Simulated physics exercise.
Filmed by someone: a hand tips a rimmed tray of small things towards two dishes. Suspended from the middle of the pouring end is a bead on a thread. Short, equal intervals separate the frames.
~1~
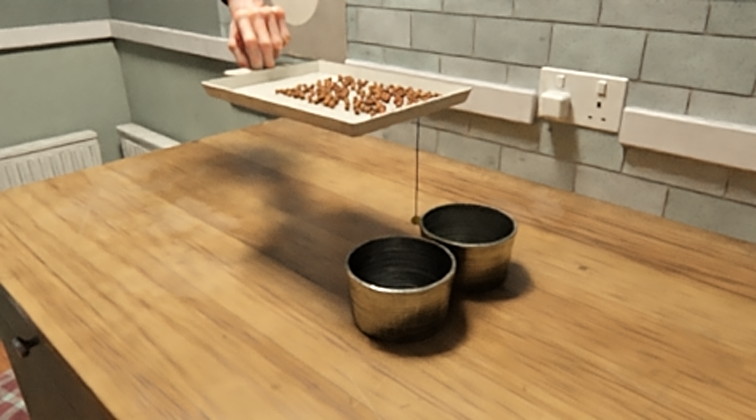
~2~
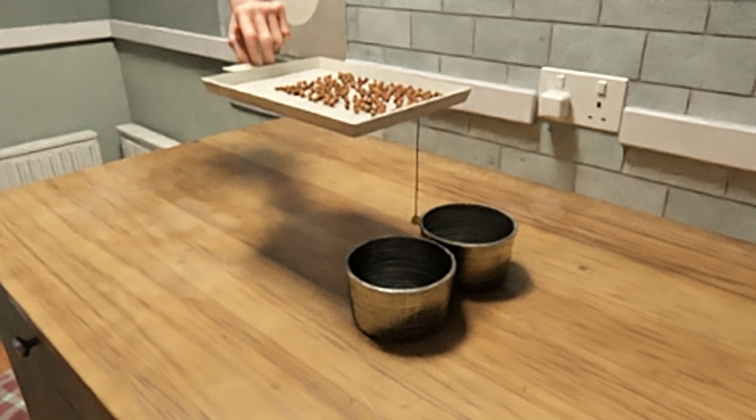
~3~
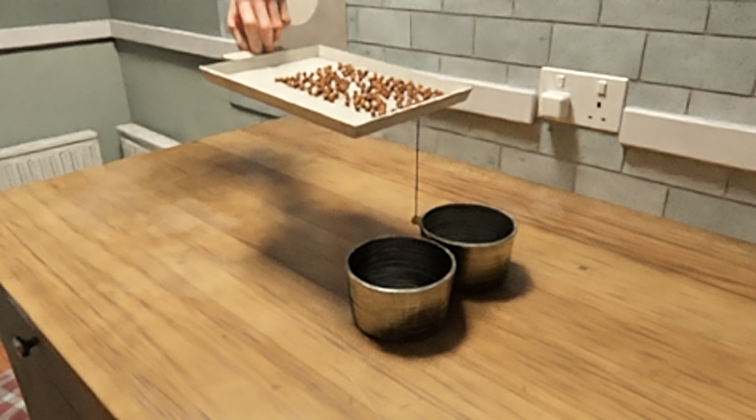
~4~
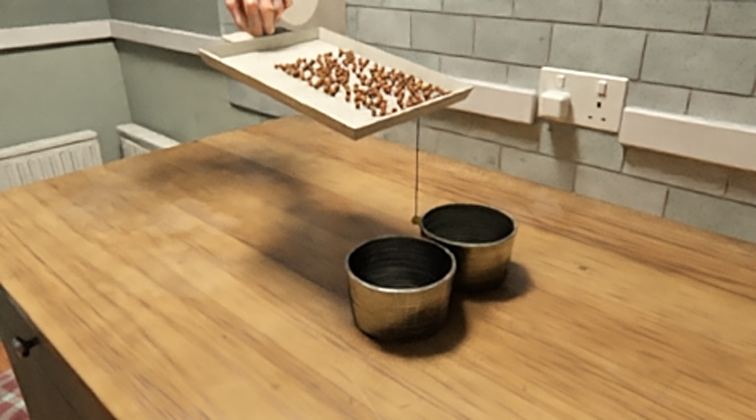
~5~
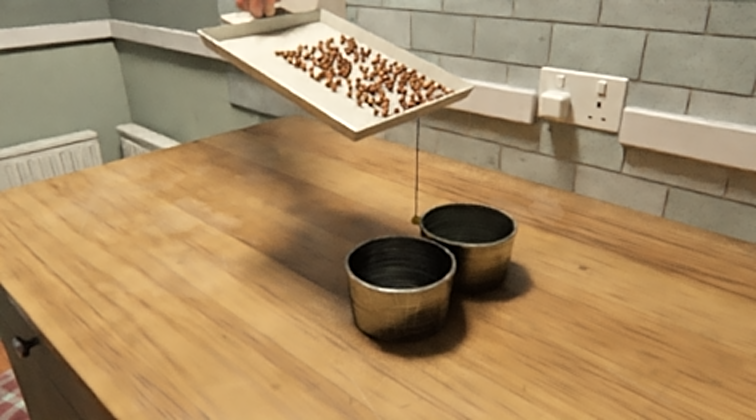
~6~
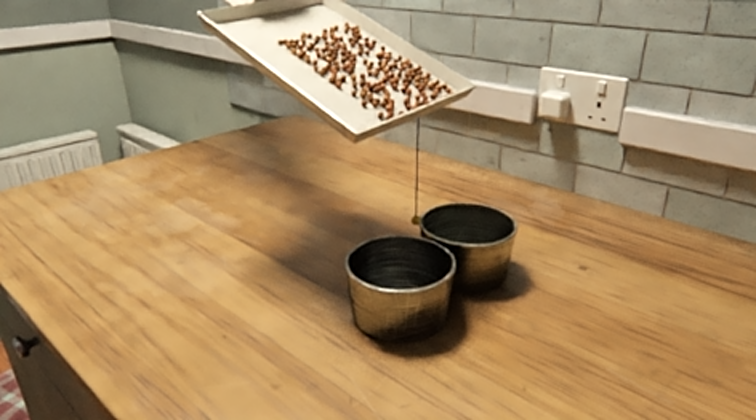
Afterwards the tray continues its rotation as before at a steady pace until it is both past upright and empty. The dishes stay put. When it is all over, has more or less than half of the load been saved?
Most of the load is not lost.
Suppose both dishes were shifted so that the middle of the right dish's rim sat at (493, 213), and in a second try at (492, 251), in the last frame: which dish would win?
Result, try one: The dish further left; try two: The dish further right.
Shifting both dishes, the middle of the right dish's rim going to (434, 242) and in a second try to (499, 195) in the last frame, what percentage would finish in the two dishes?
90 and 20 in a hundred.
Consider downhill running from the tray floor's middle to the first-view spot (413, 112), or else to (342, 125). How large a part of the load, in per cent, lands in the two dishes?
90 and 60 per cent, in that order.
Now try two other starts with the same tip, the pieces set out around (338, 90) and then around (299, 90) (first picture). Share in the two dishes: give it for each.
First case: Close to 80 %; second case: Close to 80 %.
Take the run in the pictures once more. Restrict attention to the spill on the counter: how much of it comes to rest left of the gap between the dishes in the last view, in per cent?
I'd put it at close to 30 per cent.
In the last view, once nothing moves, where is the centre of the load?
Around (407, 310).
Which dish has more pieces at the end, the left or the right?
The winner is the left one.
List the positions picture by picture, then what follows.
In the first frame, corners of the pouring end at (354, 121) and (466, 88), level; middle of the load at (362, 94), cereal balls; left dish at (442, 303); right dish at (507, 257); bead on its thread at (416, 220).
In the second frame, corners of the pouring end at (354, 121) and (466, 87), level; middle of the load at (362, 92).
In the third frame, corners of the pouring end at (355, 123) and (467, 87), tipped barely, lowest at the left corner; middle of the load at (362, 87).
In the fourth frame, corners of the pouring end at (356, 125) and (468, 86), tipped a little, lowest at the left corner; middle of the load at (363, 79).
In the fifth frame, corners of the pouring end at (356, 127) and (469, 85), tipped clearly, lowest at the left corner; middle of the load at (365, 72).
In the sixth frame, corners of the pouring end at (357, 129) and (471, 84), tipped clearly, lowest at the left corner; middle of the load at (369, 68), all on the move; left dish at (442, 303); right dish at (507, 257).
Soon after the last picture, tray tipped steeply; most on the tray; a stray few in the left dish; a stray few outside both; a small part in the air.
A little later, tray tipped past a quarter turn; about half in the left dish; a small part in the right dish; a small part outside both; about a quarter in the air.
Later still, tray tipped past a quarter turn; about two thirds in the left dish; a small part in the right dish; a small part outside both.
At rest, tray tipped past a quarter turn; about two thirds in the left dish; a small part in the right dish; a small part outside both.
